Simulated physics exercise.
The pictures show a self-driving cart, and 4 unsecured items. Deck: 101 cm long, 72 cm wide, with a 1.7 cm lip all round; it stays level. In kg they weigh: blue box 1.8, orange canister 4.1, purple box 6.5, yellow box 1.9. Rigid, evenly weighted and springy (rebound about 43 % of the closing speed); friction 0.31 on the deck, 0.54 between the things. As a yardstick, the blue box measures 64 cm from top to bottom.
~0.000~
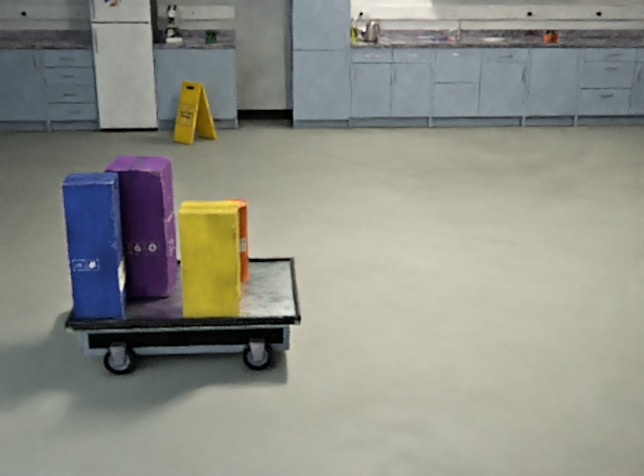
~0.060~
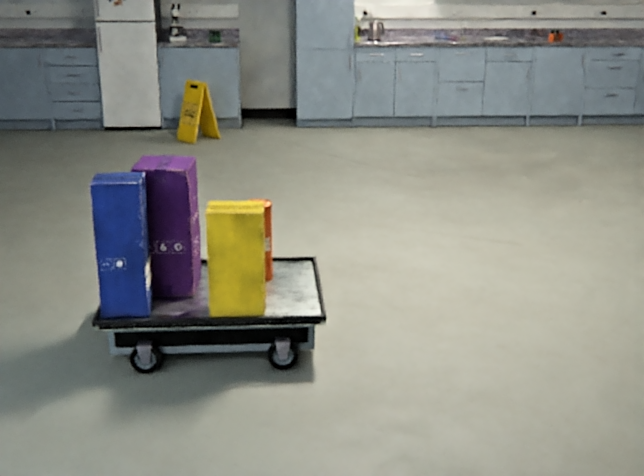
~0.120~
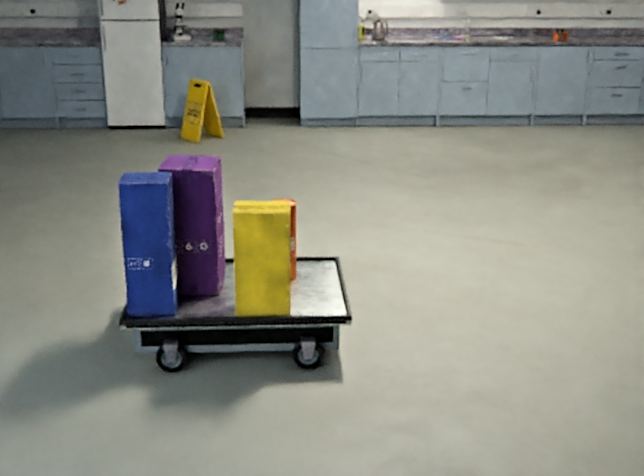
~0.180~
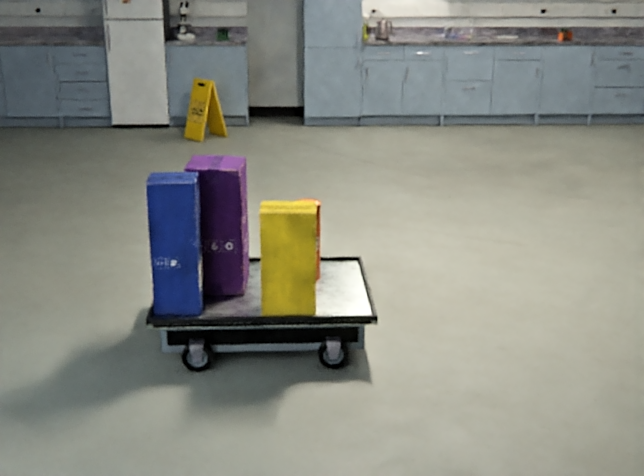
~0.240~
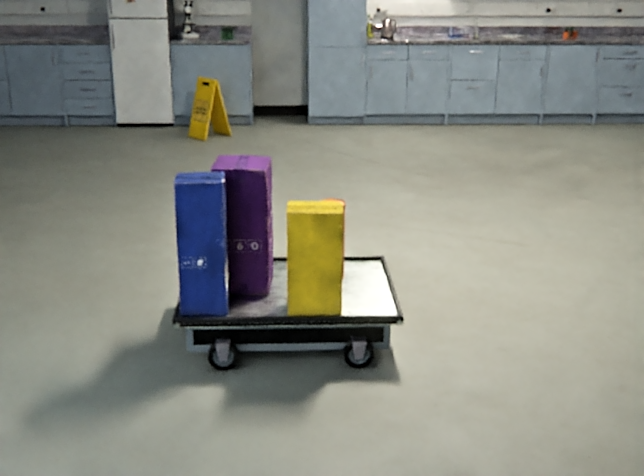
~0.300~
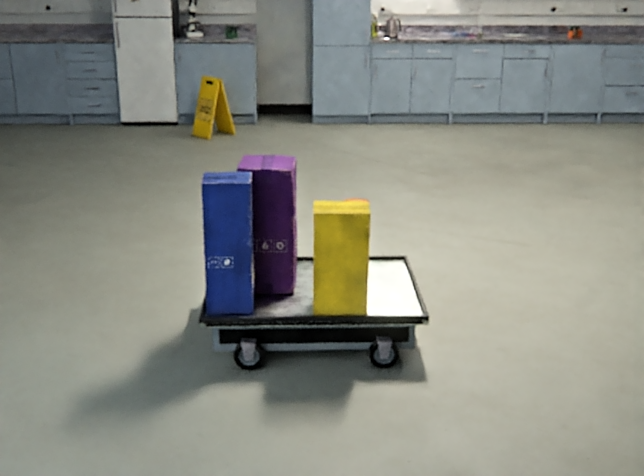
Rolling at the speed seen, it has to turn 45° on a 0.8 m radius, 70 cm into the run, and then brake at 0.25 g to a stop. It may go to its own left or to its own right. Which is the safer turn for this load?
Fewer things are lost with the right turn.
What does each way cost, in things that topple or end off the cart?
Left: 3; right: 2.
Turning left. By 0.60 s, cart 120 cm along, turned 25°; yellow box now off the cart; orange canister 22 cm from its spot near (466, 233); blue box 3 cm from its spot near (379, 239).
By 1.30 s, cart 231 cm along, turned 45°; orange canister now off the cart; purple box 11 cm from its spot.
By 1.60 s, cart 244 cm along, turned 45°; purple box 11 cm from its spot.
When it is over (2.3 s), off the cart, blue box, orange canister and yellow box; not toppled but over 10 cm from the start, purple box.
Turning right instead, blue box and orange canister tipped over or off the cart, 2 of 4 in all.
